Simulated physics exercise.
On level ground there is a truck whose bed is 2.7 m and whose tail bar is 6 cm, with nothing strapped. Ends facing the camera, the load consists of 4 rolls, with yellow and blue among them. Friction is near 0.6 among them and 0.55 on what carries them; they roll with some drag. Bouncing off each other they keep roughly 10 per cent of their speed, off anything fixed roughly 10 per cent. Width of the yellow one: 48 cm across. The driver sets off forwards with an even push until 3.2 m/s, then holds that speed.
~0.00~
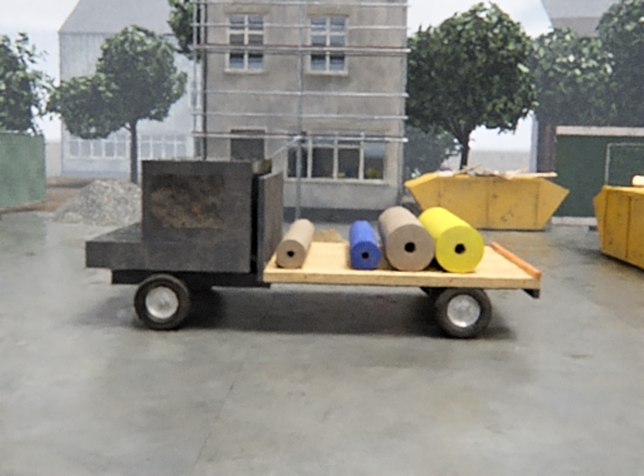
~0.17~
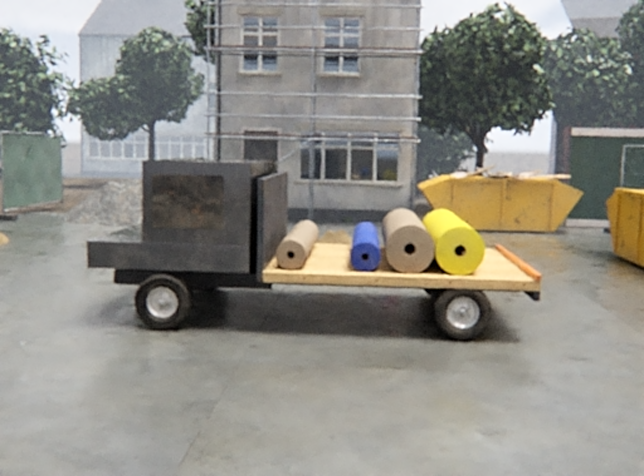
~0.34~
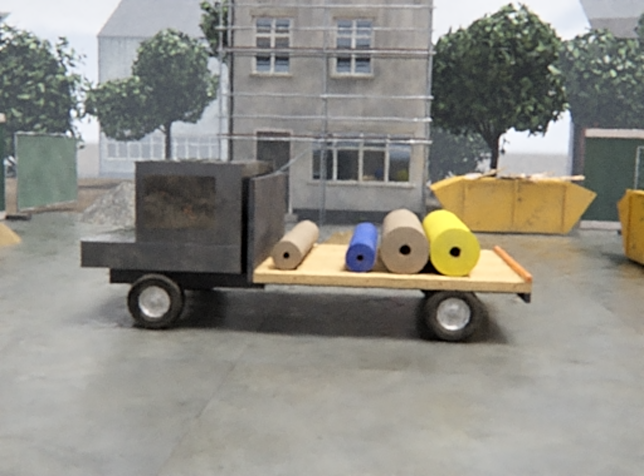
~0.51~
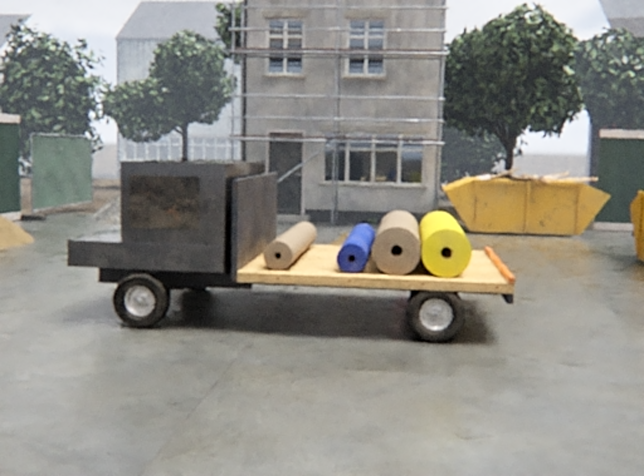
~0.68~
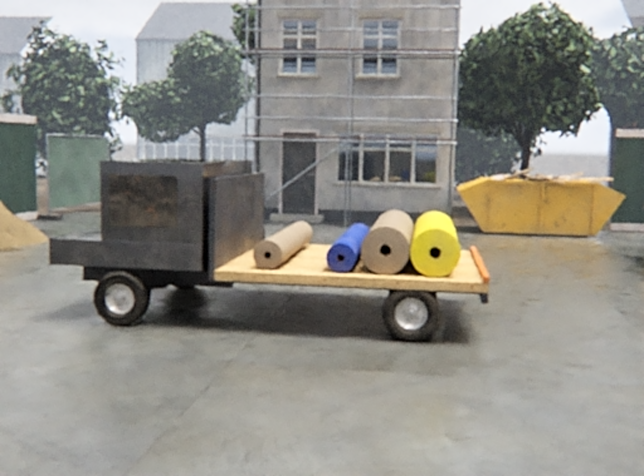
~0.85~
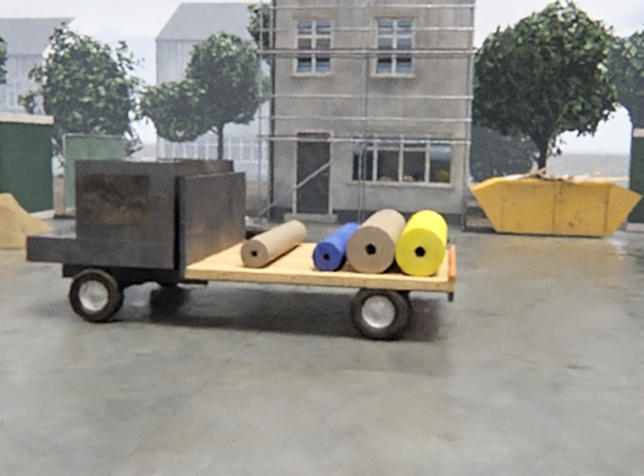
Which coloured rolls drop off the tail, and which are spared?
Here's how it goes: Yellow gets past the stop bar, and blue is kept aboard.
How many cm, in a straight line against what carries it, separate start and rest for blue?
Blue ends up 110 from where it began.
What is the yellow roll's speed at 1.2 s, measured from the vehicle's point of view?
Reading: Roughly 0.9 m/s.
Then, 1.2 s in, yellow is on the bed, 5 cm from the bar, rolling towards it; blue is on the bed, 85 cm from the bar, rolling towards it; 0 of 4 are off.
Then, 1.4 s in, yellow is going over the tail; blue is on the bed, 70 cm from the bar, rolling towards it; 1 of 4 is off.
In the end (1.8 s), yellow is over the tail and down; blue is on the bed, 50 cm from the bar; 1 of 4 is off.
